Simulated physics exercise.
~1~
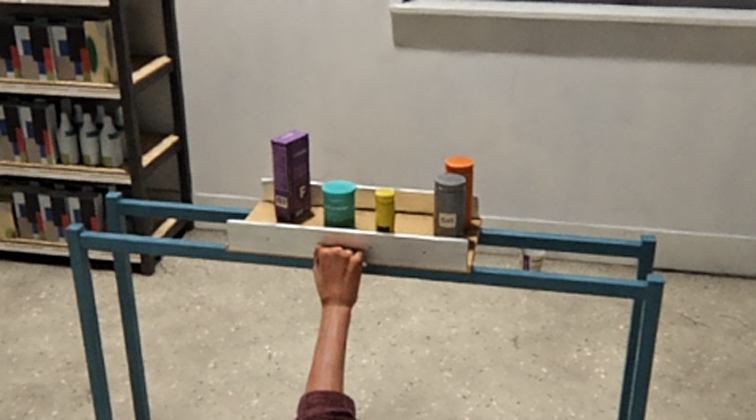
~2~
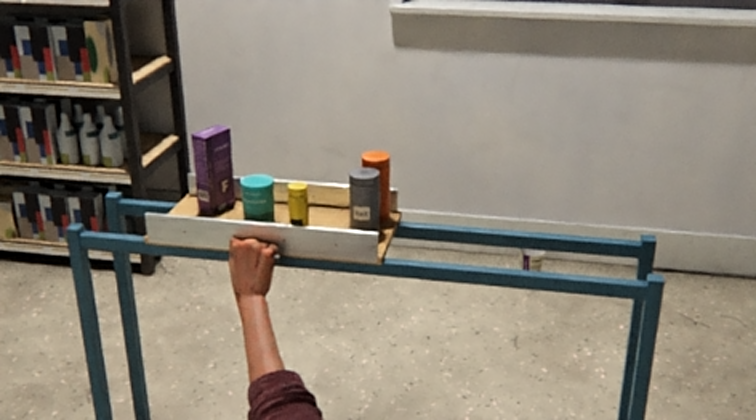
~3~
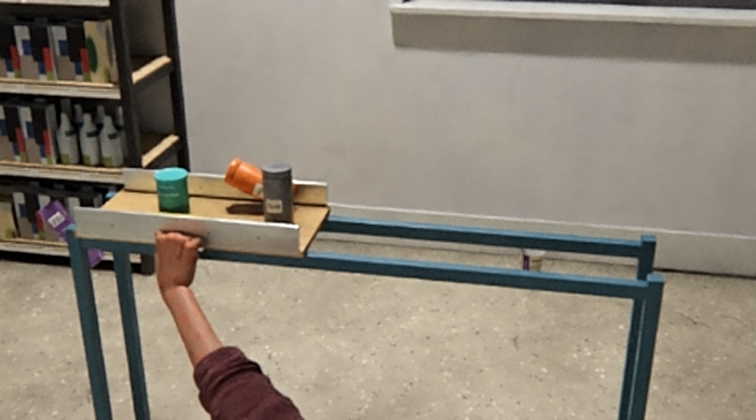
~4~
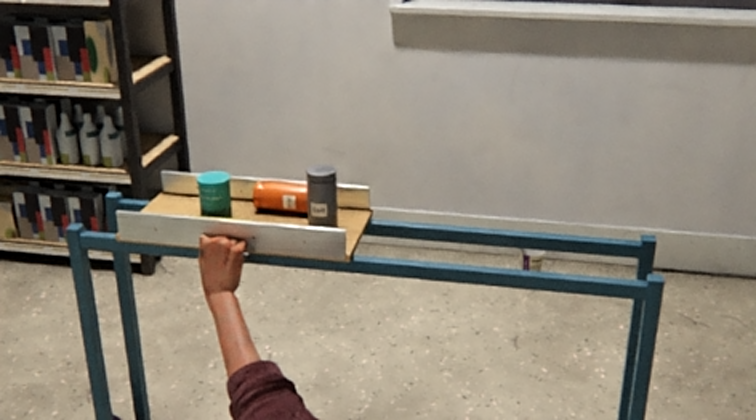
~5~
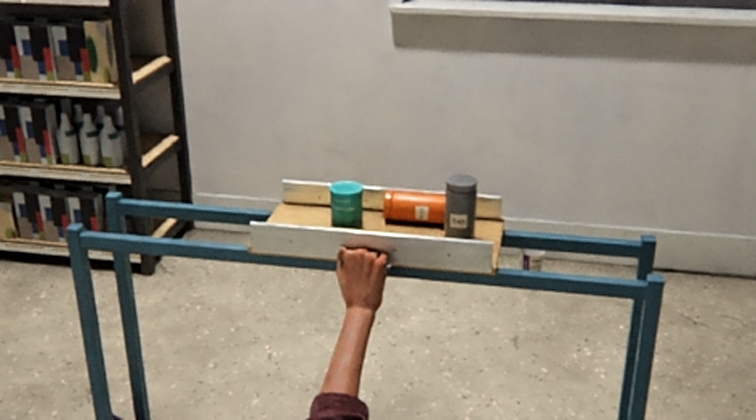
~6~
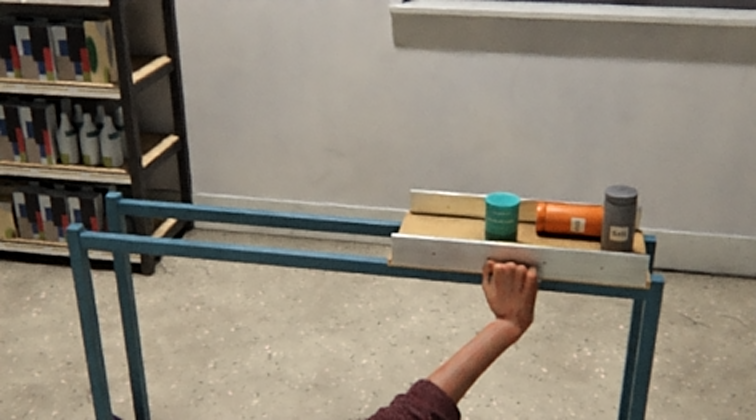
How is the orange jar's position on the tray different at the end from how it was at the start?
At the start the orange jar stands upright behind the grey jar, but by the end it is lying on its side between the turquoise tin and the grey jar.
